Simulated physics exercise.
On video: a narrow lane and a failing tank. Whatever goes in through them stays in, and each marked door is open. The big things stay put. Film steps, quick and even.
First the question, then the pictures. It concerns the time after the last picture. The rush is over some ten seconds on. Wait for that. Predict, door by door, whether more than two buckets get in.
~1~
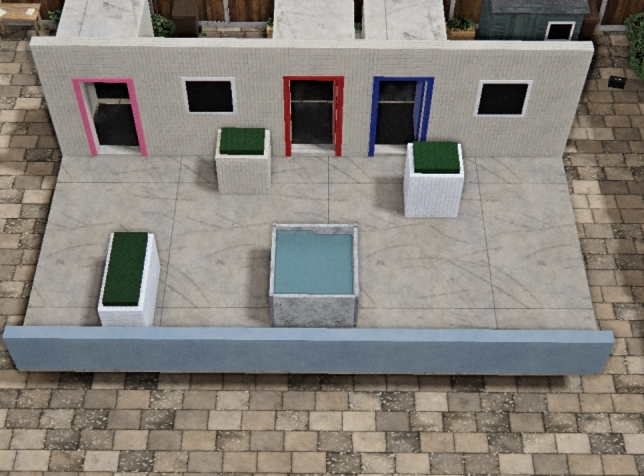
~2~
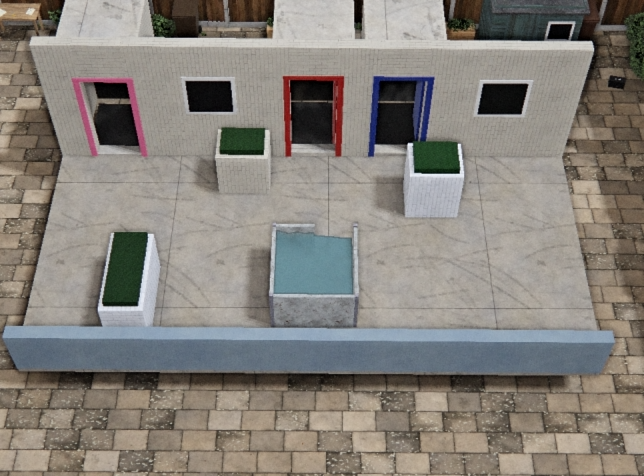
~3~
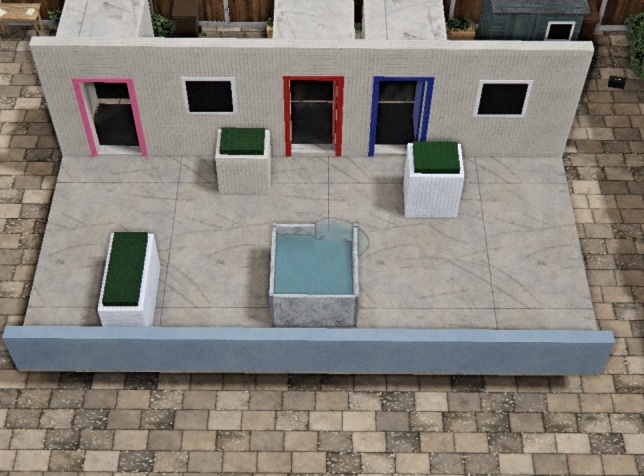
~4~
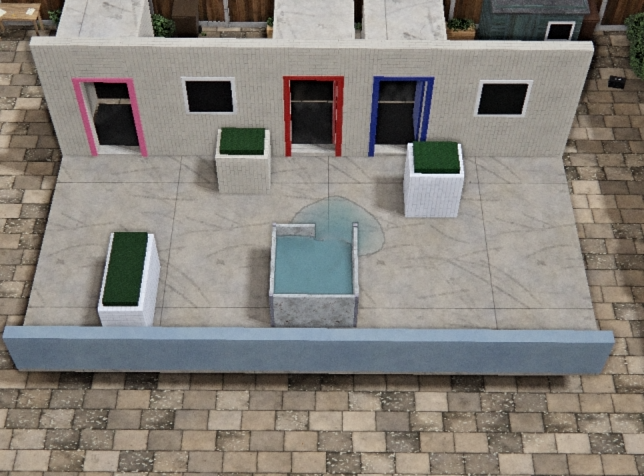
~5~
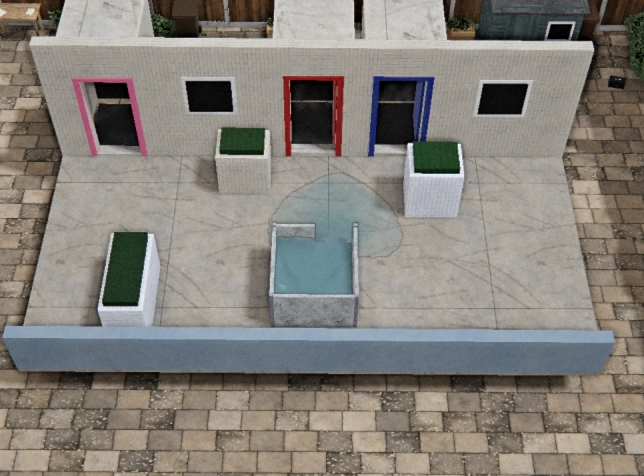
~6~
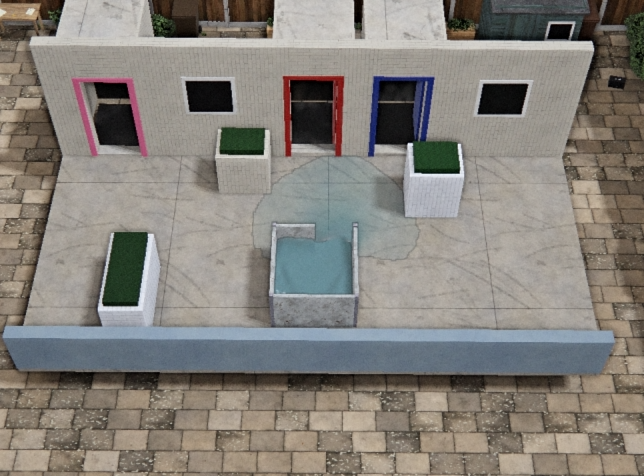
The red door passes two; the blue door passes two; the pink door does not pass two.
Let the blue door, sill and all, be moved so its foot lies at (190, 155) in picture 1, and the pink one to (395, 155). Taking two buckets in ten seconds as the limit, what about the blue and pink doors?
As I see it, the blue door stays within limit while the pink door exceeds the limit.
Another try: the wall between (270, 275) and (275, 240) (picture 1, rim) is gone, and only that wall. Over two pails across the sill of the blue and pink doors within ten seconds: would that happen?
As it plays out, the blue door remains below and the pink door rises above.
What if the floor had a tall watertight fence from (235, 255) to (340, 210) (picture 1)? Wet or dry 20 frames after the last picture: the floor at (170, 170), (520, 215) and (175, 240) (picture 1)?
The first spot is untouched, the second swamped, the third untouched.
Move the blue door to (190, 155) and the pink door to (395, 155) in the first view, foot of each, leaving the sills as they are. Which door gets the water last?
The blue one is last.
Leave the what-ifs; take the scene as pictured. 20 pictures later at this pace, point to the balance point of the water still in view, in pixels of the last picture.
Close to pixel (328, 228).
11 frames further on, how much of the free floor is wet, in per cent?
25 %, roughly.
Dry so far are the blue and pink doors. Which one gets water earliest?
That's the blue door.
A moment on, water covers 20 % of the floor; the red door over two buckets in, the blue door over two buckets in, the pink door not reached.
Next, water covers 25 % of the floor; the red door far over two buckets in, the blue door far over two buckets in, the pink door not reached.
Then, water covers 35 % of the floor; the red door far over two buckets in, the blue door far over two buckets in, the pink door wet at the sill, nothing in.
Later, water covers 45 % of the floor; the red door far over two buckets in, the blue door far over two buckets in, the pink door wet at the sill, nothing in.
In the end, water covers 55 % of the floor; the red door far over two buckets in, the blue door far over two buckets in, the pink door wet at the sill, nothing in.
